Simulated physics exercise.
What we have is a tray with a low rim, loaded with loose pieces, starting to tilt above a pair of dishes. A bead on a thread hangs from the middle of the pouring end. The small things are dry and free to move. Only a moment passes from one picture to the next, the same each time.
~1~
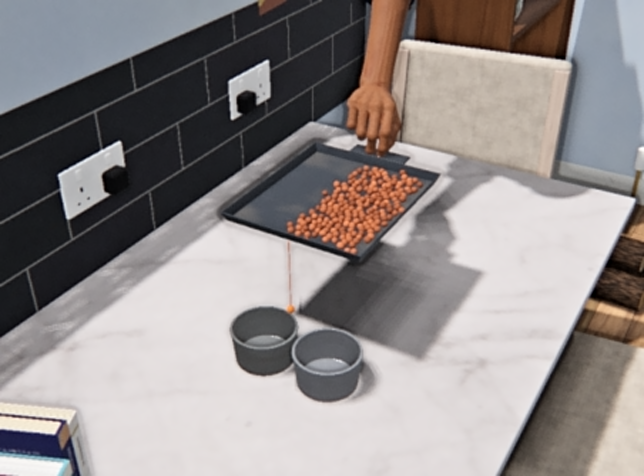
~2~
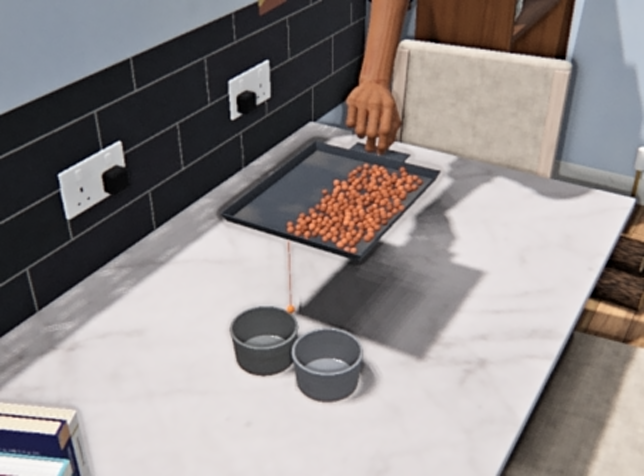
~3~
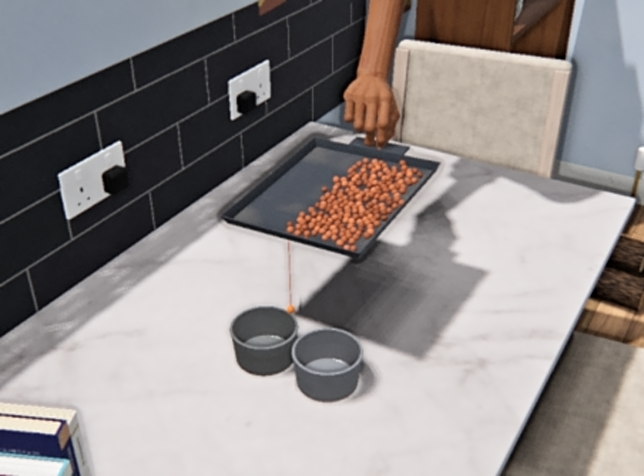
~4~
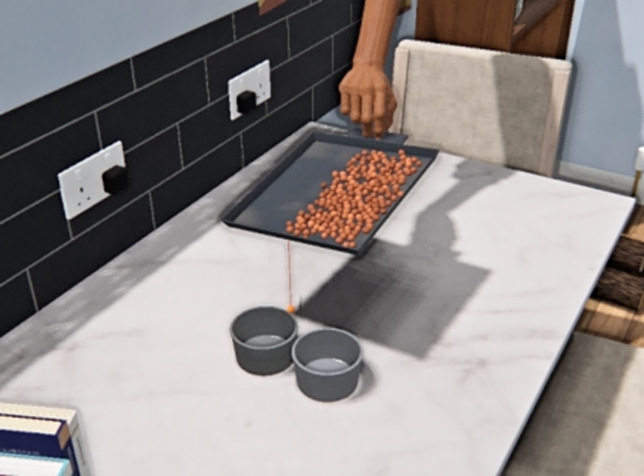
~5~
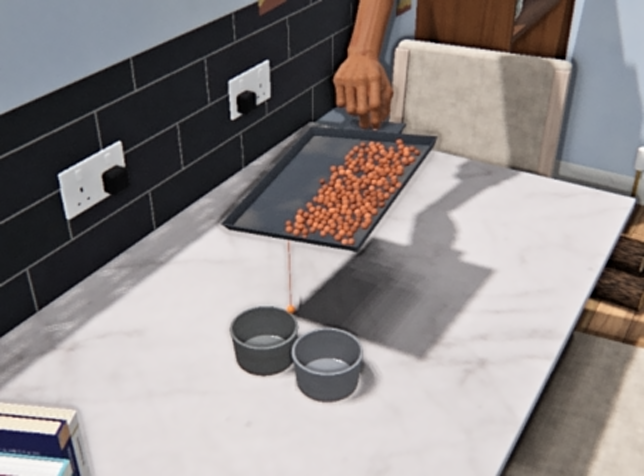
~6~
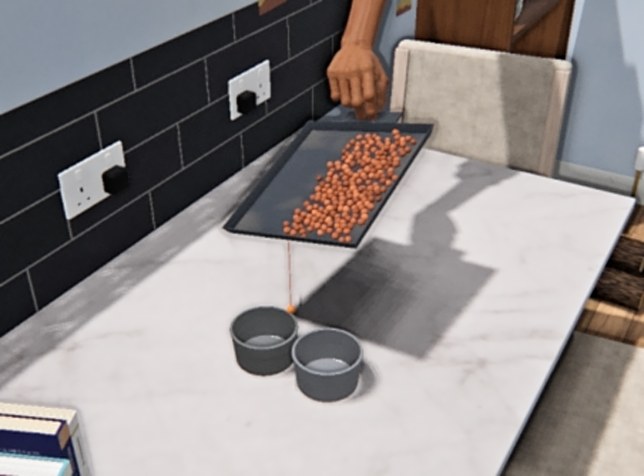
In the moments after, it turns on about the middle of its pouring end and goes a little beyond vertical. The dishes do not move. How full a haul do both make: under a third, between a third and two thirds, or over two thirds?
Together they catch less than a third.
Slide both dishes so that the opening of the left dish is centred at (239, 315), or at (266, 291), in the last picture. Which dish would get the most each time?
The first try: The dish on the left. The second: The left-hand dish.
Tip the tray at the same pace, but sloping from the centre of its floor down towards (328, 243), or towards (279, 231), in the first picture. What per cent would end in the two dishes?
Near 70 % and 50 %.
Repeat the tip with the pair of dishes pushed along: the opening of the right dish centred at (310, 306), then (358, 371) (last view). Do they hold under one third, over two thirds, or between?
One: The middle third. Two: Under a third.
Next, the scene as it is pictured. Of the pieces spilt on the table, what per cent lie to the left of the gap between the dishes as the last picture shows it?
Roughly 100 in a hundred.
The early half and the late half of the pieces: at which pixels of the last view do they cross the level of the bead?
Early half (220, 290), late half (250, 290).
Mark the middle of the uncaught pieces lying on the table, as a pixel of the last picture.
Around (218, 325).
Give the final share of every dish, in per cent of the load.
About: Left dish 10, right dish 0 per cent.
Shortly afterwards, tray tipped steeply; near two thirds on the tray; only a few in the left dish; a little outside both; near a quarter in the air.
Next, tray tipped right over; only a few on the tray; a little in the left dish; the bulk outside both; only a few in the air.
Some moments later, tray tipped past a quarter turn; a little in the left dish; all but a few outside both.
In the end, tray tipped past a quarter turn; none at all in the right dish; a little in the left dish; all but a few outside both.
